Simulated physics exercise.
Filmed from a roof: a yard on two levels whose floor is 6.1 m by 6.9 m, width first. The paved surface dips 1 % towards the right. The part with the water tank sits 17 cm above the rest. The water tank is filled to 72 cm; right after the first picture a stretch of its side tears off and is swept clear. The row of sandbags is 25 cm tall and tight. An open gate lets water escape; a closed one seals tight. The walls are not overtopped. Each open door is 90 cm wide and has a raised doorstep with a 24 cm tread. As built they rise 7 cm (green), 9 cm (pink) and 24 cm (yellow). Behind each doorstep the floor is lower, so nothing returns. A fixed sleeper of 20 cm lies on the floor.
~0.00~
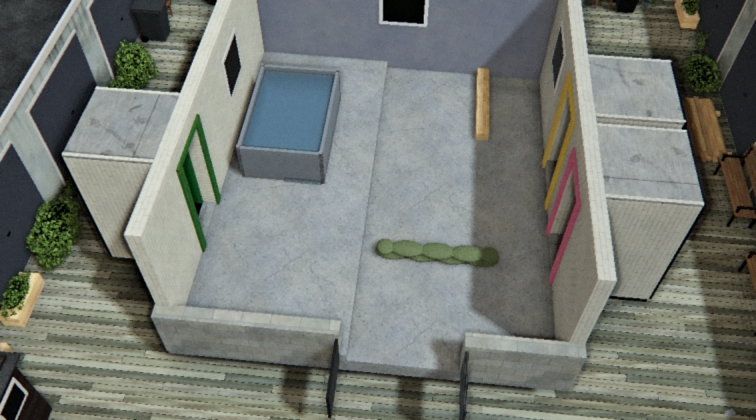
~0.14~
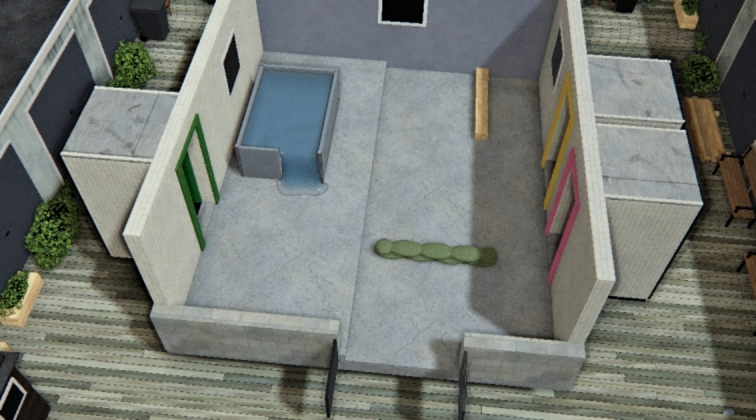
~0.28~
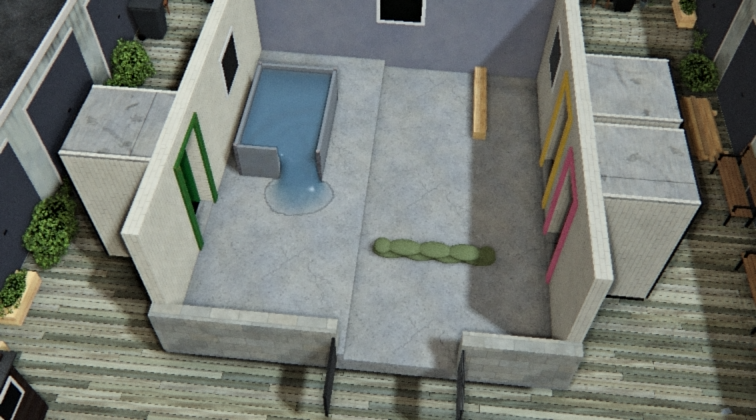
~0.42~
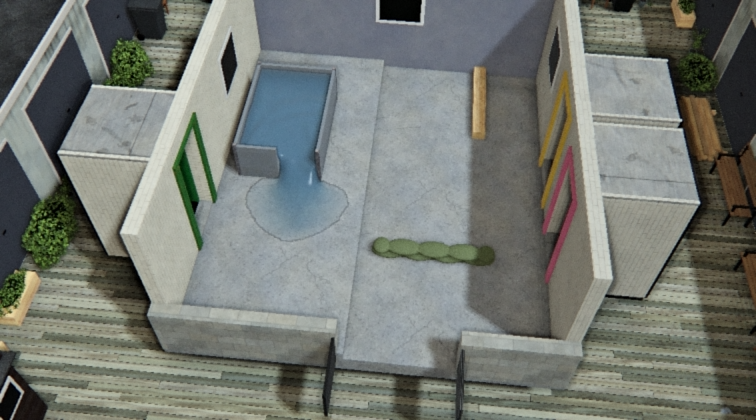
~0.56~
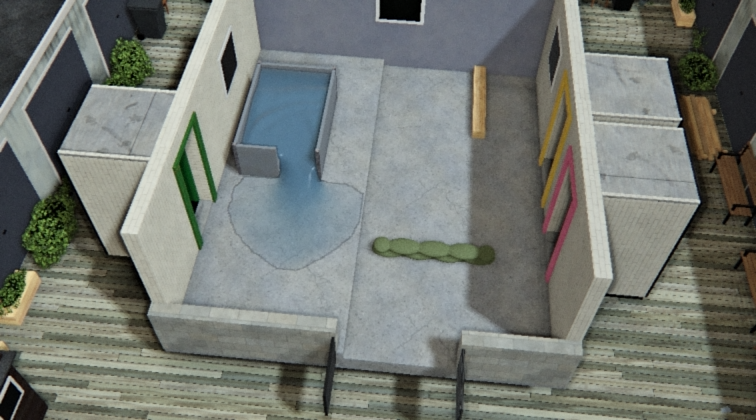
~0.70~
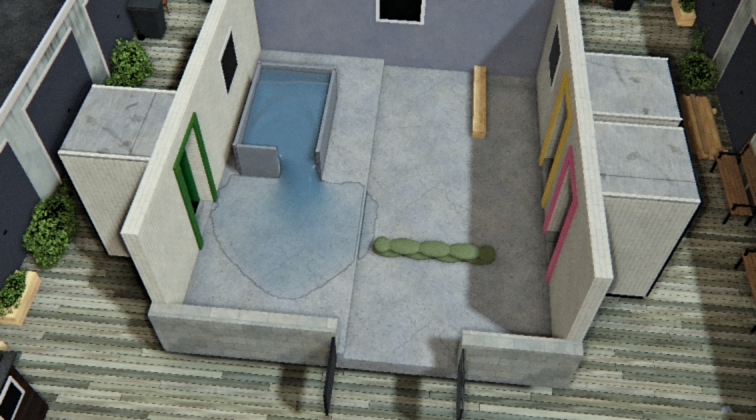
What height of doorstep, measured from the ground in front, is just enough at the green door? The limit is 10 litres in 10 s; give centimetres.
At least 6.5 cm or so.
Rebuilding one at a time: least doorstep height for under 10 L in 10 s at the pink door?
Roughly 6.0 cm at pink.
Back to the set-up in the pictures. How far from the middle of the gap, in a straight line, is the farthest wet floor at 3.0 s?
About 5.4 m.
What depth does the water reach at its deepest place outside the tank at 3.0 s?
Up to some 24 cm.
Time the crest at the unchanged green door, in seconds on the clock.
Around 4.0 s.
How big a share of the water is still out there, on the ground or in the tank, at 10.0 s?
About 72 per cent.
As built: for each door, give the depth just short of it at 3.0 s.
Depths in cm: Green 4, pink 6, yellow 0.
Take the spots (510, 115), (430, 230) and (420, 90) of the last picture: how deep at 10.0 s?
Roughly 4, 1 and 1 cm, in turn.
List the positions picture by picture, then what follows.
The first picture shows the water tank at (291, 110) is whole and still, 72 cm deep; the green door at (200, 188) is dry.
In the second picture, the front is at (286, 192), 0.3 m from the gap at (300, 169); 0.2 m2 of floor is wet, 72 cm left at the back.
In the third picture, water pours out at (299, 170) and has run 0.8 m, to (286, 212); about 10 cm deep outside, 72 cm at the back.
In the fourth picture, the front is at (279, 235), 1.4 m from the gap at (298, 170); 1.7 m2 of floor is wet, 72 cm left at the back.
In the fifth picture, the front is at (277, 263), 2.0 m from the gap at (298, 169); 3.3 m2 of floor is wet, 71 cm left at the back.
In the sixth picture, the gap is at (299, 169), the front 2.6 m out at (285, 294); the back of the water tank holds 65 cm; the green door at (197, 186), 1.9 m from the gap, is still 0.2 m from the nearest water.
After 1.4 s water covers 25 % of the floor, deepest (34 cm) near (307, 187); 6 cm at the green door, 0 litres in over its 7 cm doorstep.
After 3.0 s water covers 35 % of the floor, deepest (24 cm) near (299, 335); 4 cm at the green door, 1 litre in over its 7 cm doorstep.
After 10.0 s water covers 70 % of the floor, deepest (14 cm) near (545, 364); 3 cm at the green door, 8 litres in over its 7 cm doorstep.
At the green door as built, the water arrived by 0.8 s and peaked near 10 cm at 4.2 s.
With a doorstep of 6 cm, 14 litres would have come in within the 10 s; with 8.5 cm, 3 litres. So under 10 litres takes about 6.5 cm.
